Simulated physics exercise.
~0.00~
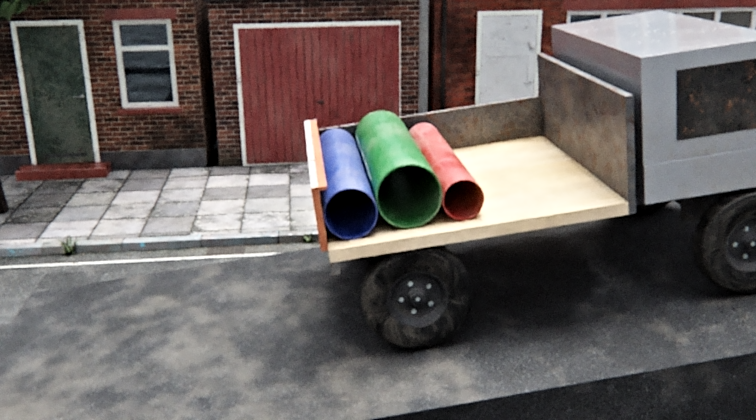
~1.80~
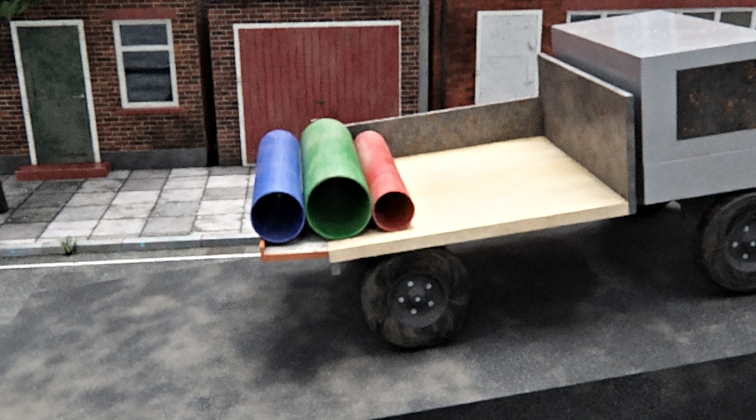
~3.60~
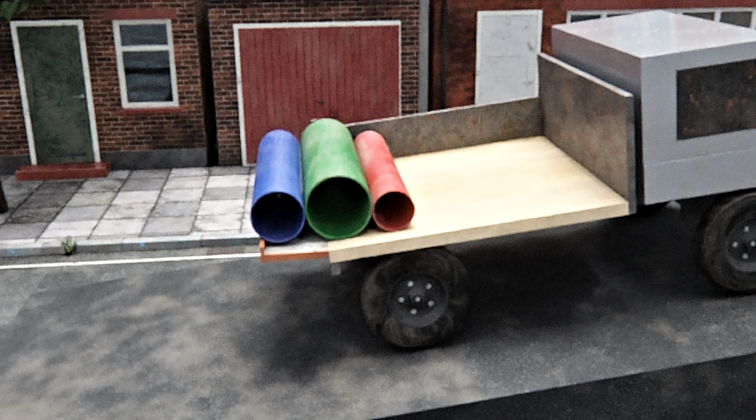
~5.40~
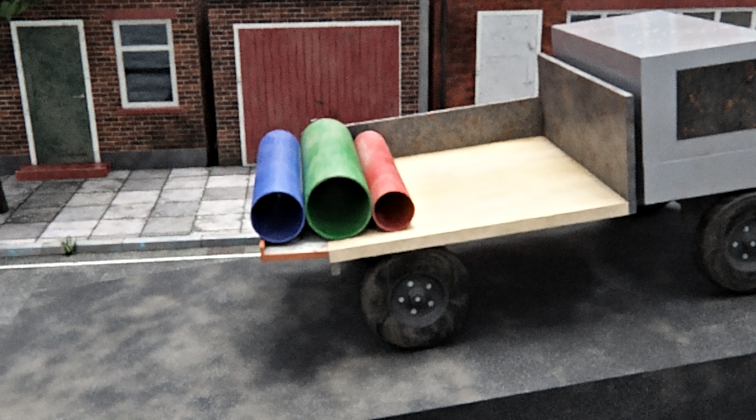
On a street beside brick buildings, a truck's tailgate drops and blue, green and red pipes roll left, stopping at the open end.
